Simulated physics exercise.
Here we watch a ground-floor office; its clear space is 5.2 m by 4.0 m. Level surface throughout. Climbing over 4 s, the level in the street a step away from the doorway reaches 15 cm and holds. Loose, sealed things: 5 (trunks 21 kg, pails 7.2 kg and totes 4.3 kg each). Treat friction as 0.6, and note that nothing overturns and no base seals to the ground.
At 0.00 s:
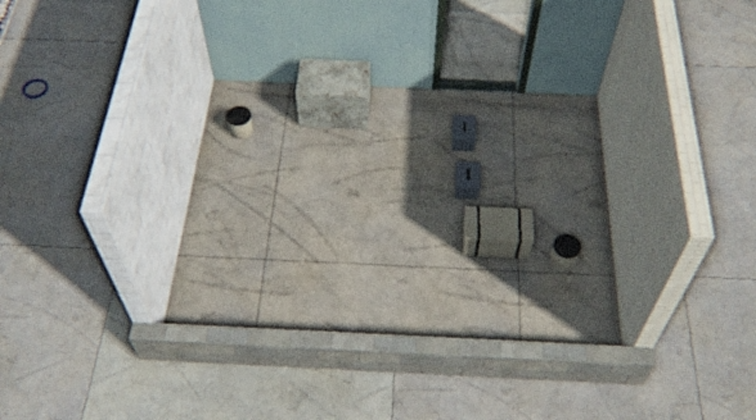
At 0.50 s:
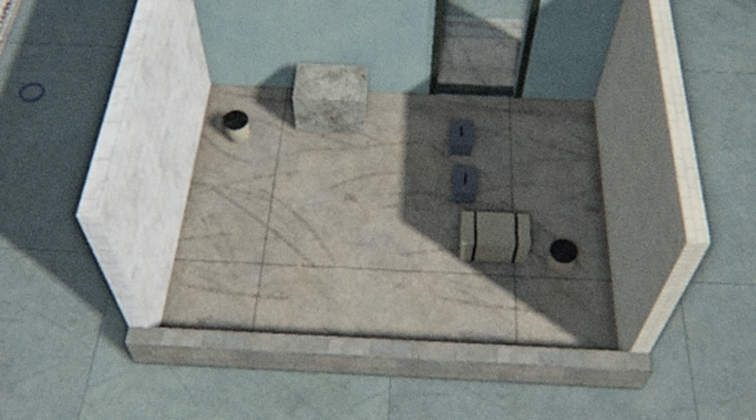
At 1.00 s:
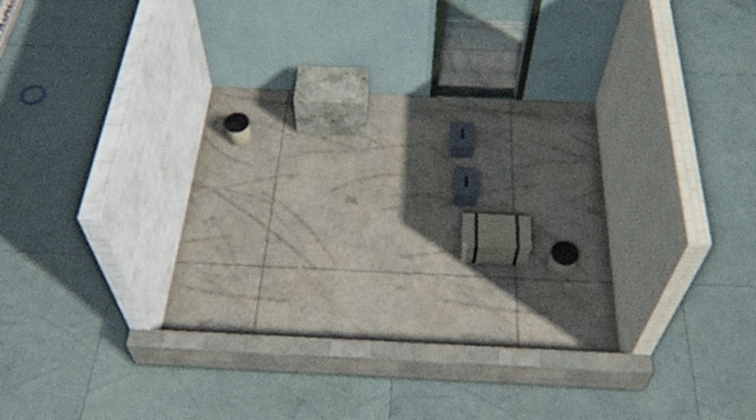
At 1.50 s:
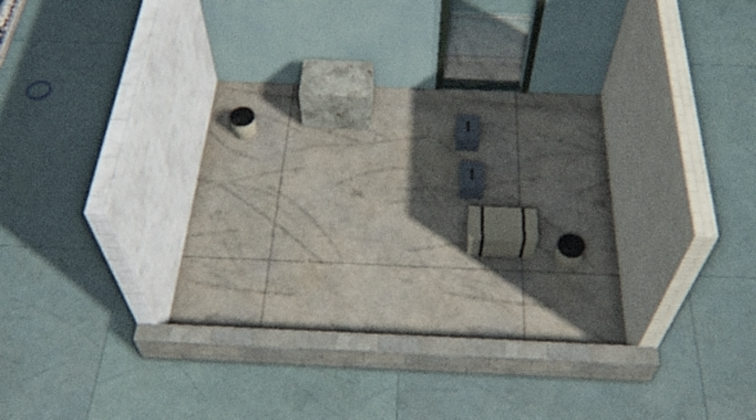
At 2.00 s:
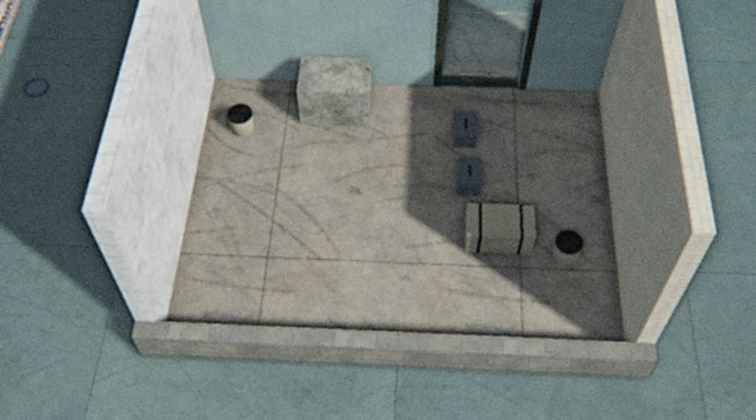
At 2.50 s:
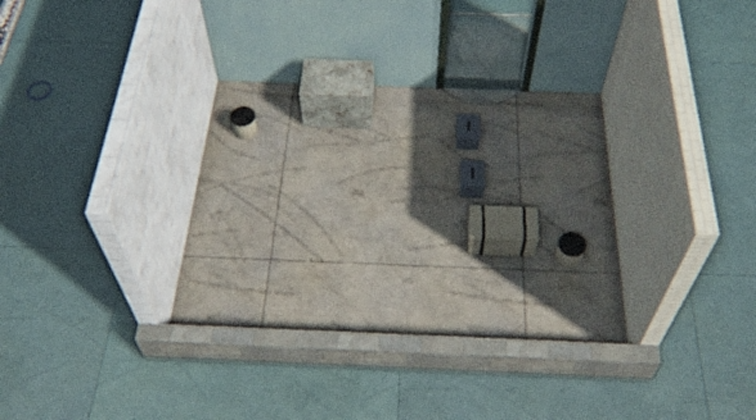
Blue-green water covers the bare grey paving outside a small walled office early on, then stays around it as the view jitters slightly. Inside the low front sill, the floor looks almost entirely dry throughout, and the strapped trunk, two blue totes, two dark-topped pails and grey block stay put.
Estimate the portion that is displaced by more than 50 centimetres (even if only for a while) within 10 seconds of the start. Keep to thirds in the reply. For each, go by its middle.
My answer: One to two thirds.
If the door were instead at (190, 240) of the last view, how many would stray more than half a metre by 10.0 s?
The answer then is 0.
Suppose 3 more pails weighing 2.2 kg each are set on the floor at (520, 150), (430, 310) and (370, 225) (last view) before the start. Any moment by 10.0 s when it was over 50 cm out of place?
In the same order as the question: Farther, not as far, farther.
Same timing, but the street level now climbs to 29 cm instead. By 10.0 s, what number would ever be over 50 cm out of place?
In that case the number is 4.
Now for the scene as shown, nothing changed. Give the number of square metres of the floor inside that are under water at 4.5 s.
Wet area: Approx. 4.5 m2.
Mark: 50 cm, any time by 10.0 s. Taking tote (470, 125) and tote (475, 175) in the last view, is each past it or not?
Beyond, beyond.
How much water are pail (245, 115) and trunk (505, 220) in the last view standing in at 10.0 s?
I'd estimate 0 cm for the first and 4 cm for the second.
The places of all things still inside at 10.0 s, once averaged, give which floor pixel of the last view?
Near (400, 231).
After 3.5 s 0 of 5 are over 50 cm from their spots; 0 afloat.
After 4.5 s 0 of 5 are over 50 cm from their spots; 0 afloat.
After 7.0 s 2 of 5 are over 50 cm from their spots; 0 afloat.
After 10.0 s 2 of 5 are over 50 cm from their spots, and 2 have been at some point; 0 afloat.
